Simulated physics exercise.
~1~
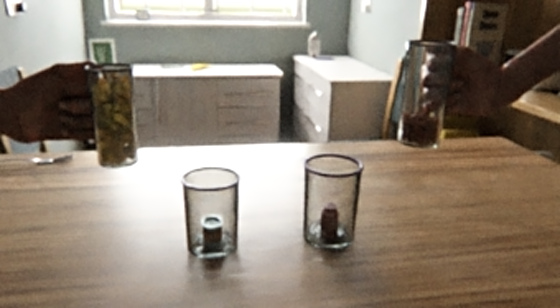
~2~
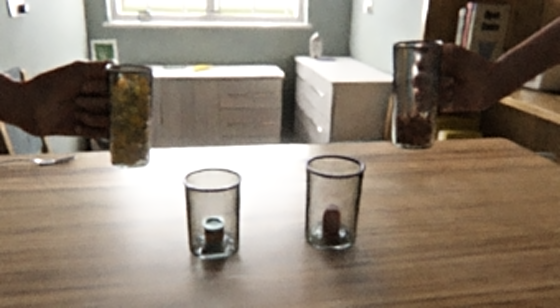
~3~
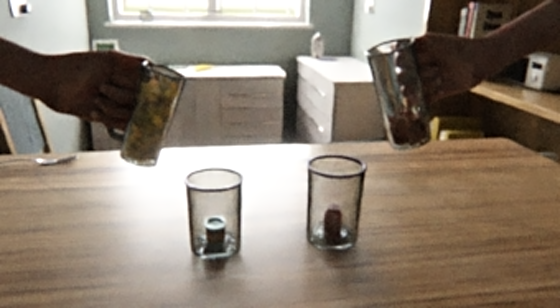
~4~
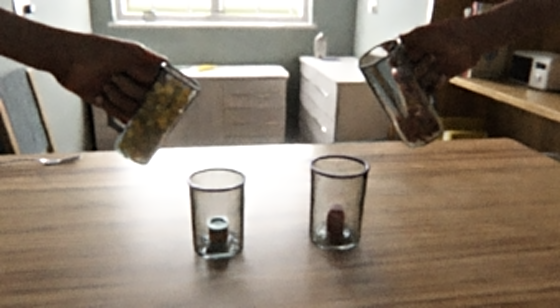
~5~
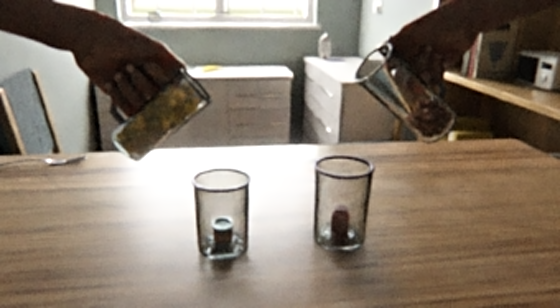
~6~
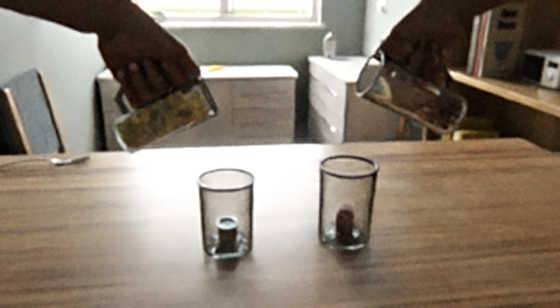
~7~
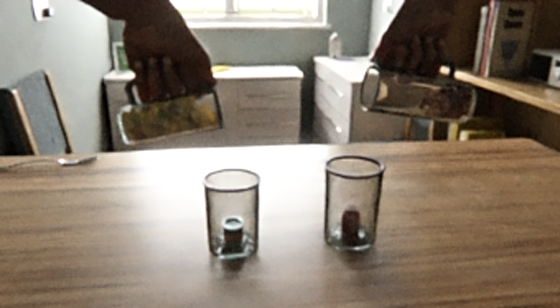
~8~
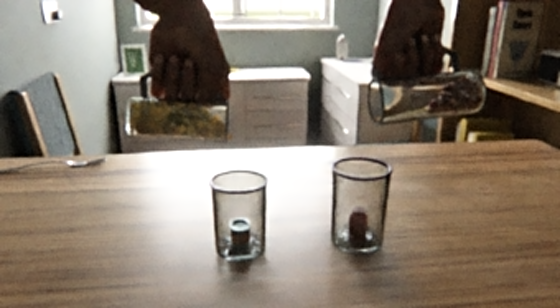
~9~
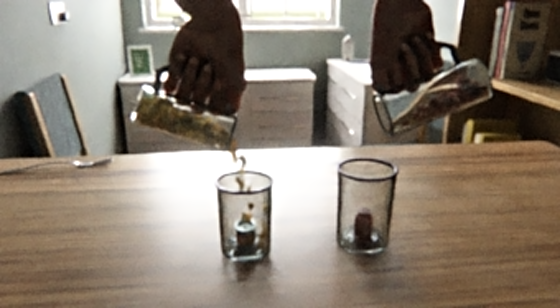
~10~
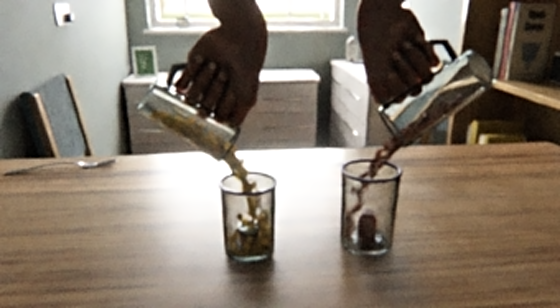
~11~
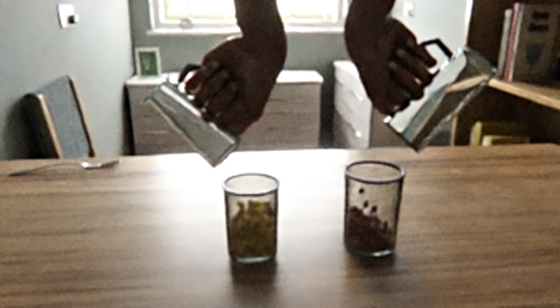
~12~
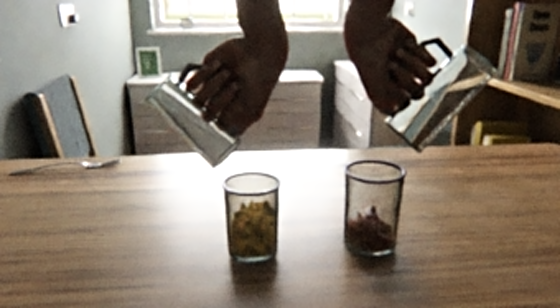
Two hands tipped cups of small loose pieces over a pair of clear glasses on a wooden table, the left starting to pour first, until both cups were empty, burying the small object in the left glass while the right one still showed.
